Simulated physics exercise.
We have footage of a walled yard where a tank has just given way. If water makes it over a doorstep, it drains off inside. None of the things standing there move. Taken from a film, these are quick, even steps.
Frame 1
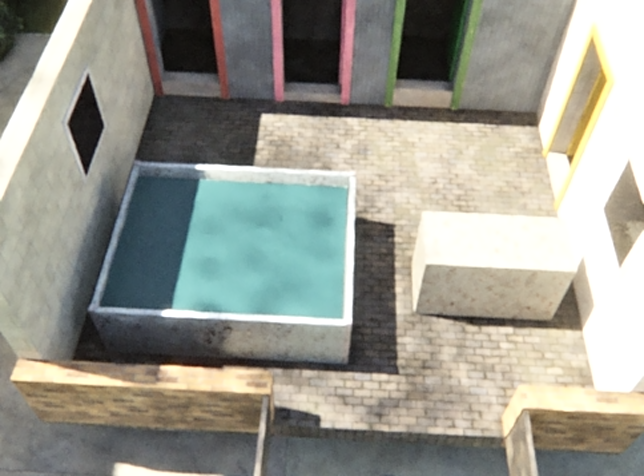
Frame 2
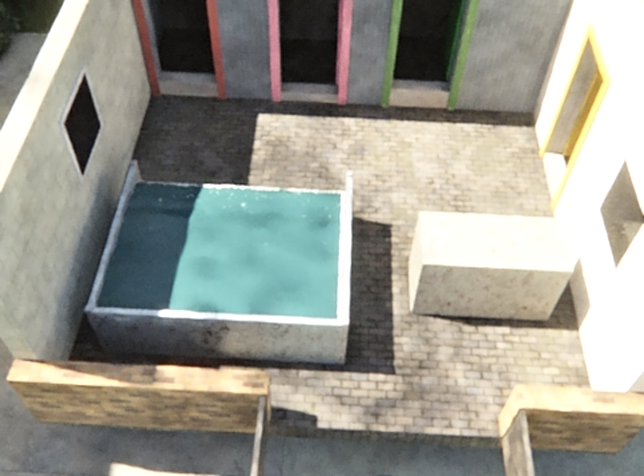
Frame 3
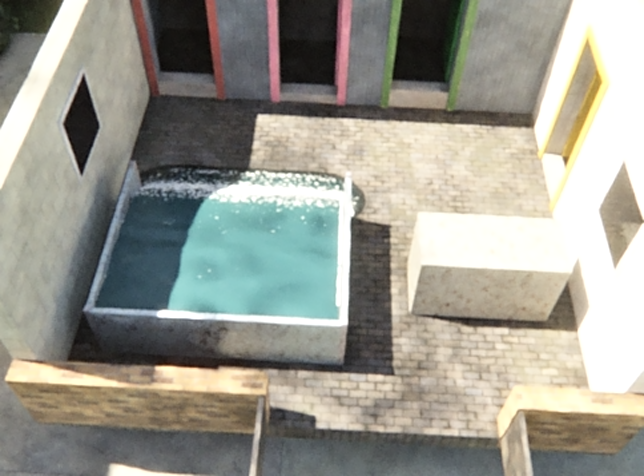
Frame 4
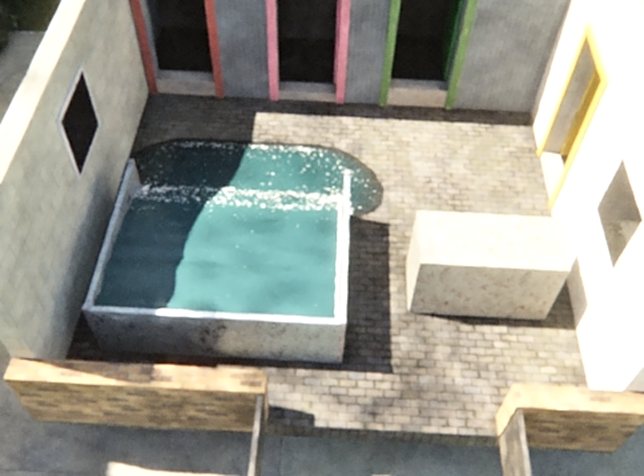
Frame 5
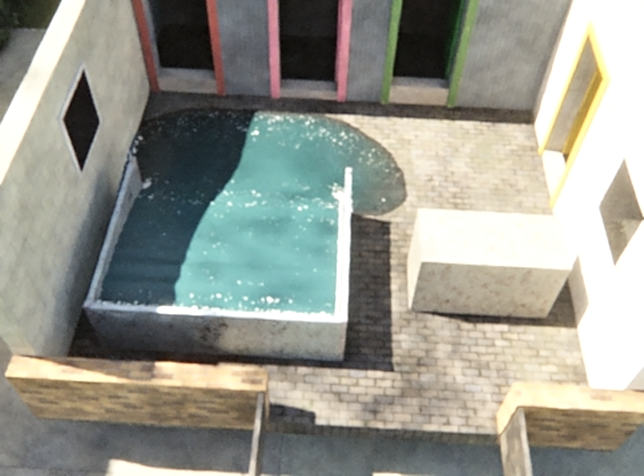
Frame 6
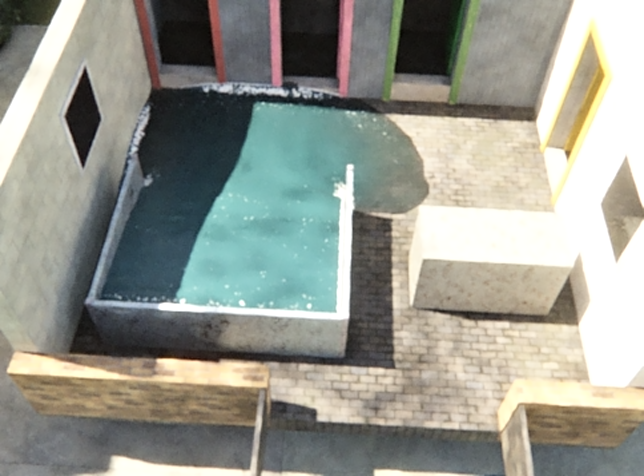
The clip opens on a walled yard with a full, still water tank beside a pale block. The tank's far side gives way and water pours out over the paving, then spreads in a widening, foam-flecked sheet until it reaches the back wall beneath the coloured door surrounds.
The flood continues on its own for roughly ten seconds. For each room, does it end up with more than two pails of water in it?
Green door: Limit not exceeded; pink door: Limit exceeded; red door: Limit exceeded; yellow door: Limit exceeded.
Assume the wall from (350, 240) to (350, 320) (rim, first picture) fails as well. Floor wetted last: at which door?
I'd go with the red door.
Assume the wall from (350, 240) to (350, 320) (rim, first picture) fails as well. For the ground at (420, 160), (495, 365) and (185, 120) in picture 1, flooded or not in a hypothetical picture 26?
In turn: Inundated, then inundated, then untouched.
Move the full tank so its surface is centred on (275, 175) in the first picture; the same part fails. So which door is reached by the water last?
Answer: The yellow-painted one.
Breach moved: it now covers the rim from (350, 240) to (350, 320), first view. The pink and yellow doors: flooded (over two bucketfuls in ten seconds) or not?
The pink one is under; the yellow one stays under.
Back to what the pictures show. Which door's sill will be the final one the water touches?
Result: The one in yellow.
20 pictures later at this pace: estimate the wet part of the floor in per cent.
Around 65 in a hundred.
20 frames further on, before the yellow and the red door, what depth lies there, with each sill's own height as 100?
Near 180 per cent and 100 per cent, respectively.
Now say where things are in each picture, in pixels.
The water tank at (234, 240) is whole and still, in the first frame.
Water pours out on the water tank's far side and has run to a hidden place, in the second frame.
Water pours out on the water tank's far side and has run to a hidden place, in the third frame.
Water pours out on the water tank's far side and has run to (129, 161), in the fourth frame.
The front is at (139, 130), out from the gap on the water tank's far side, in the fifth frame.
The front is at (171, 90), out from the gap on the water tank's far side, in the sixth frame.
A moment on, water covers 45 % of the floor; the green door wet at the sill, nothing in, the pink door far over two buckets in, the red door over two buckets in, the yellow door not reached.
Next, water covers 50 % of the floor; the green door wet at the sill, nothing in, the pink door far over two buckets in, the red door far over two buckets in, the yellow door not reached.
Then, water covers 65 % of the floor; the green door wet at the sill, nothing in, the pink door far over two buckets in, the red door far over two buckets in, the yellow door under two buckets in.
Later, water covers 95 % of the floor; the green door wet at the sill, nothing in, the pink door far over two buckets in, the red door far over two buckets in, the yellow door far over two buckets in.
In the end, water covers 95 % of the floor; the green door wet at the sill, nothing in, the pink door far over two buckets in, the red door far over two buckets in, the yellow door far over two buckets in.
